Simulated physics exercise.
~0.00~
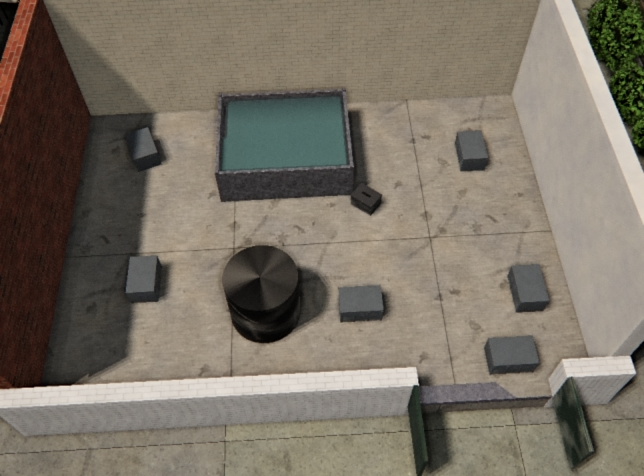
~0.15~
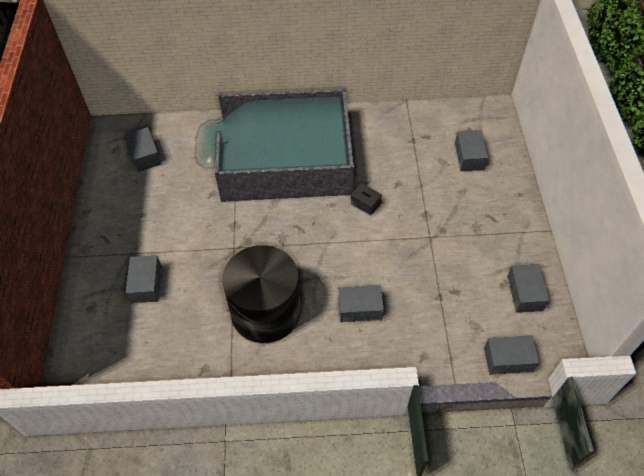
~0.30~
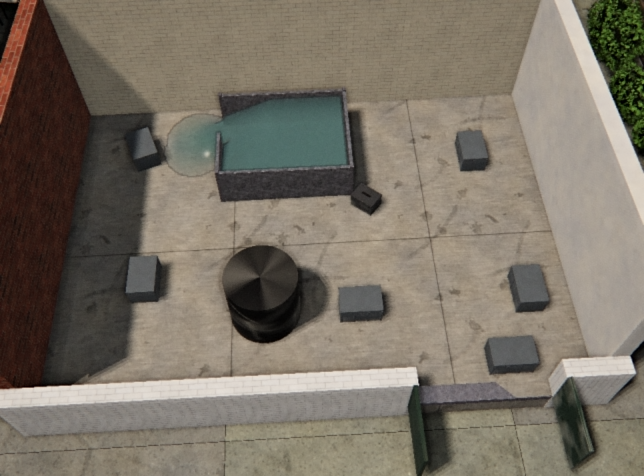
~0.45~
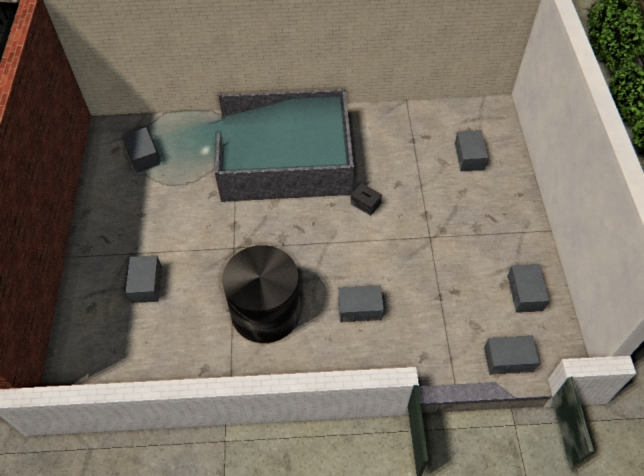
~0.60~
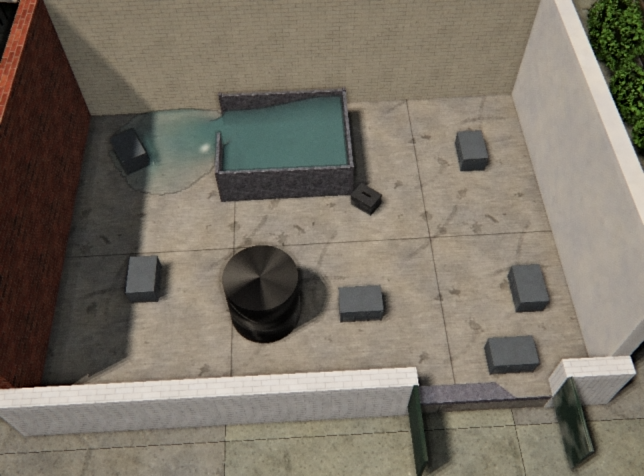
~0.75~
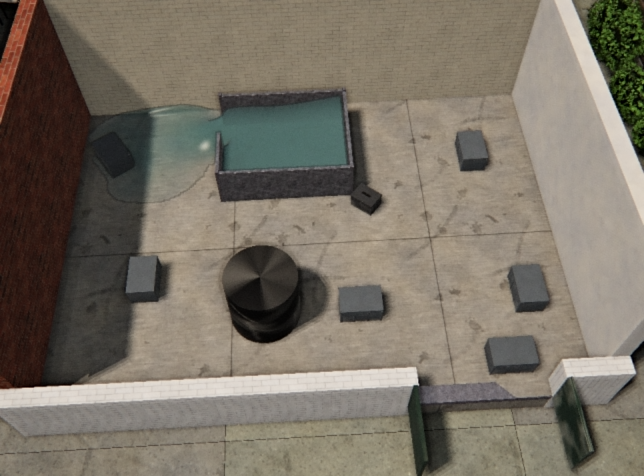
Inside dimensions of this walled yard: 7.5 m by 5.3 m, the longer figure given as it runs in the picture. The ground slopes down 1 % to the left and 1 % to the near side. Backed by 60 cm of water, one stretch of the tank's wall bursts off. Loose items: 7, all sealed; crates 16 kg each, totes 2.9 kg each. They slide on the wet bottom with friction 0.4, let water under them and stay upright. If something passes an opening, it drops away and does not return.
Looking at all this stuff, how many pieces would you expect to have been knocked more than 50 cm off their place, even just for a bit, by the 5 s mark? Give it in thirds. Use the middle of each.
I would expect fewer than a third.
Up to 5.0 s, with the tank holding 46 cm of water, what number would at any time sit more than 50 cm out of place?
Count: 2.
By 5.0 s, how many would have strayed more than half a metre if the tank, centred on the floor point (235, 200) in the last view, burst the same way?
Count: 1.
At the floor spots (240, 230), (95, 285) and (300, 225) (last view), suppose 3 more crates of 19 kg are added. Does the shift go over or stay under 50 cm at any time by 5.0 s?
So it's stays below, then gets above, then stays below.
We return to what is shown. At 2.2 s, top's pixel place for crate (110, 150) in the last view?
Look about (76, 208).
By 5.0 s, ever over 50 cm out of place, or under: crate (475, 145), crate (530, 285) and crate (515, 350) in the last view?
One by one: Below the line; below the line; below the line.
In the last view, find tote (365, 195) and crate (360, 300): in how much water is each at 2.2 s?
Depth approx. 0 cm / 0 cm.
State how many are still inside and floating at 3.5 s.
Just then, the number is 1.
After 1.1 s 1 of 7 are over 50 cm from their spots; 0 afloat.
After 2.2 s 1 of 7 are over 50 cm from their spots; 1 afloat.
After 3.5 s 2 of 7 are over 50 cm from their spots; 1 afloat.
After 5.0 s 2 of 7 are over 50 cm from their spots, and 2 have been at some point; 2 afloat.
